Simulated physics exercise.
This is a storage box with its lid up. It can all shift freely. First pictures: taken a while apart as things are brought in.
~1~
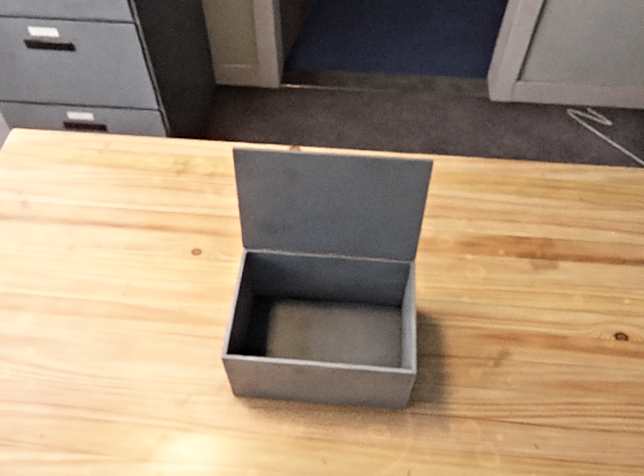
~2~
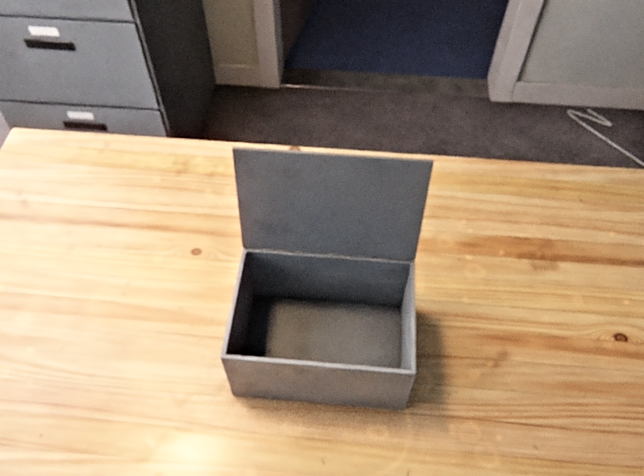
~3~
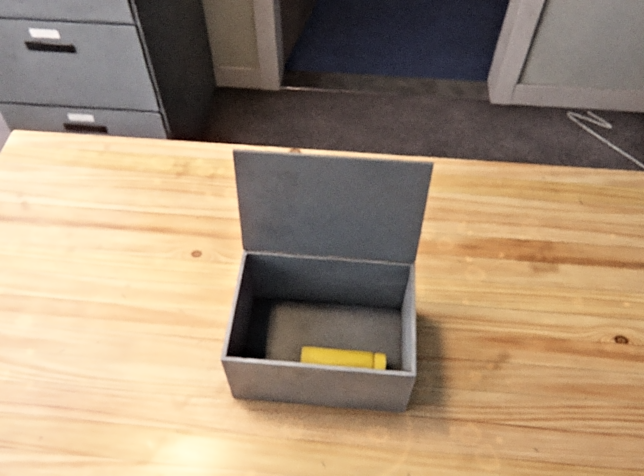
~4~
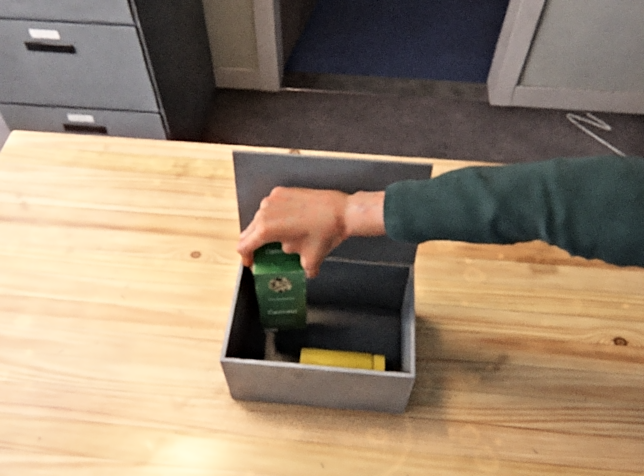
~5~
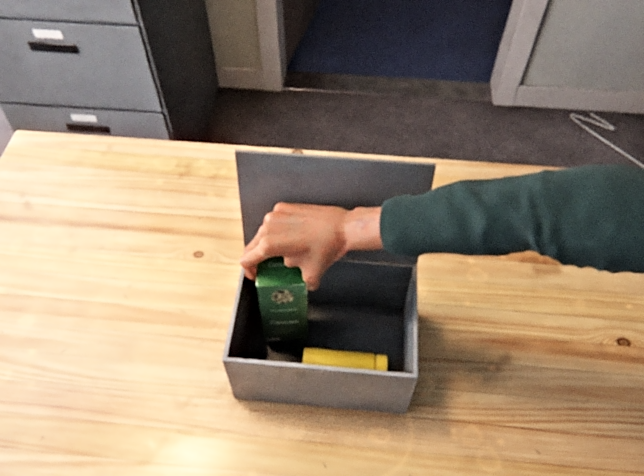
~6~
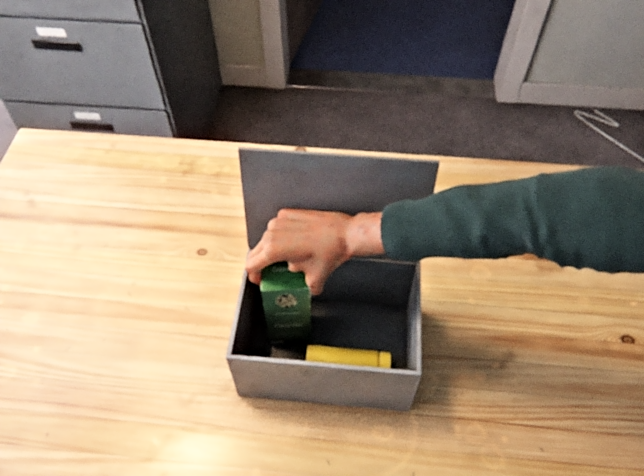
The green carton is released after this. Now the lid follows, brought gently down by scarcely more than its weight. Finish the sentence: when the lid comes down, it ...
... cannot close.
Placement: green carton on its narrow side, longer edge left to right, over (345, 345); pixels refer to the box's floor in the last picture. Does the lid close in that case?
Then the box lid comes to rest down.
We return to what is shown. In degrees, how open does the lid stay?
Roughly 50°.
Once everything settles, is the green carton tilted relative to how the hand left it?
Result: The green carton remains as it was set.
Then, 1.10 s later than the last frame, lid starting down.
Then, 1.40 s later than the last frame, lid 75° above the rim.
Then, 1.60 s later than the last frame, lid 57° above the rim.
When it is over, lid 48° above the rim; both as before. End places, in pixels of the last picture, green carton near (288, 304).
